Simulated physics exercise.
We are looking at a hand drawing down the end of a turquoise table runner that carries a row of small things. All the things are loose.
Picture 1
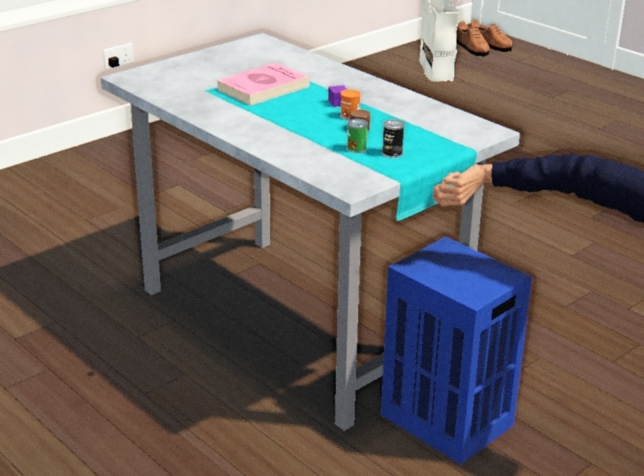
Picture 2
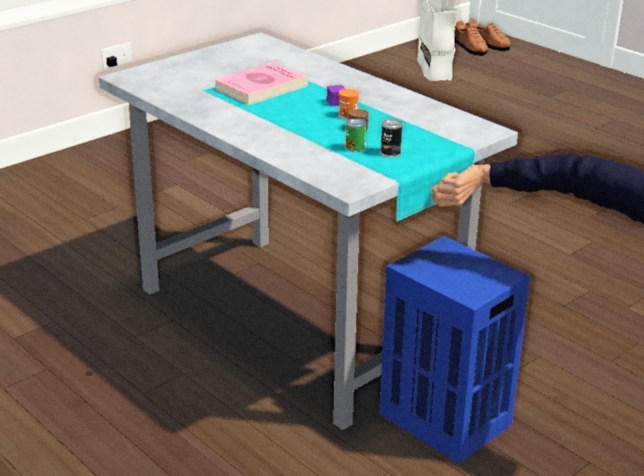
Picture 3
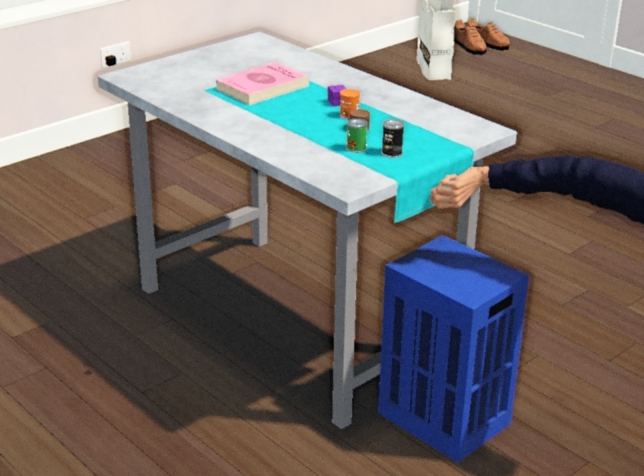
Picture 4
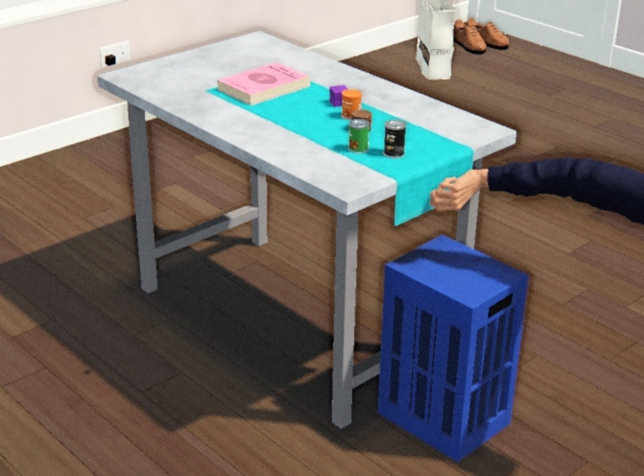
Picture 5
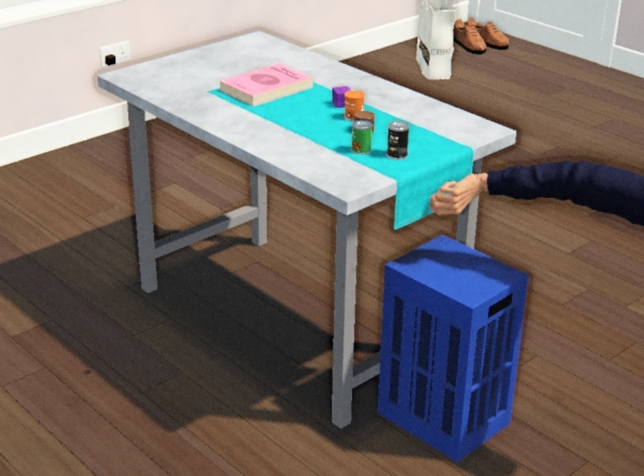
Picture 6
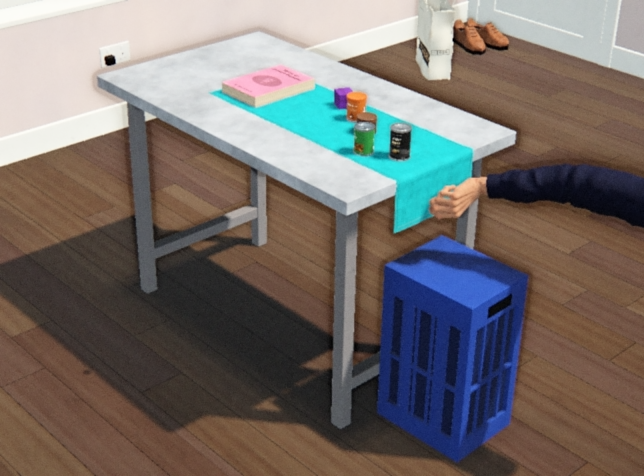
A hand slowly drawing down a turquoise runner's end on a grey table, the cans and pink book shifting slightly right with it.
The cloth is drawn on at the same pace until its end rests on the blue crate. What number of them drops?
The count of fallen things is one.
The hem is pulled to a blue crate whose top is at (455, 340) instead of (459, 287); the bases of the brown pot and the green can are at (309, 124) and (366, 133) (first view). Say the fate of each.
The brown pot stays on; the green can goes over.
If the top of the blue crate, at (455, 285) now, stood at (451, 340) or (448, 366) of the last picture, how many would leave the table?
Then 3 and 4.
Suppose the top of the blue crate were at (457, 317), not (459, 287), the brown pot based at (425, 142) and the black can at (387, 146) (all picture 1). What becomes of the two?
The brown pot tumbles off; the black can comes down.
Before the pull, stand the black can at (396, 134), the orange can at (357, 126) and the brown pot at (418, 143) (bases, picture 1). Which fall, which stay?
The black can keeps its place on top; the orange can stays on; the brown pot is carried off.
Soon after, hem near (432, 229); all still up.
After that, hem on the crate; all still up.
And then, hem on the crate; black can gone.
In the end, hem on the crate; black can gone. It carries off one.
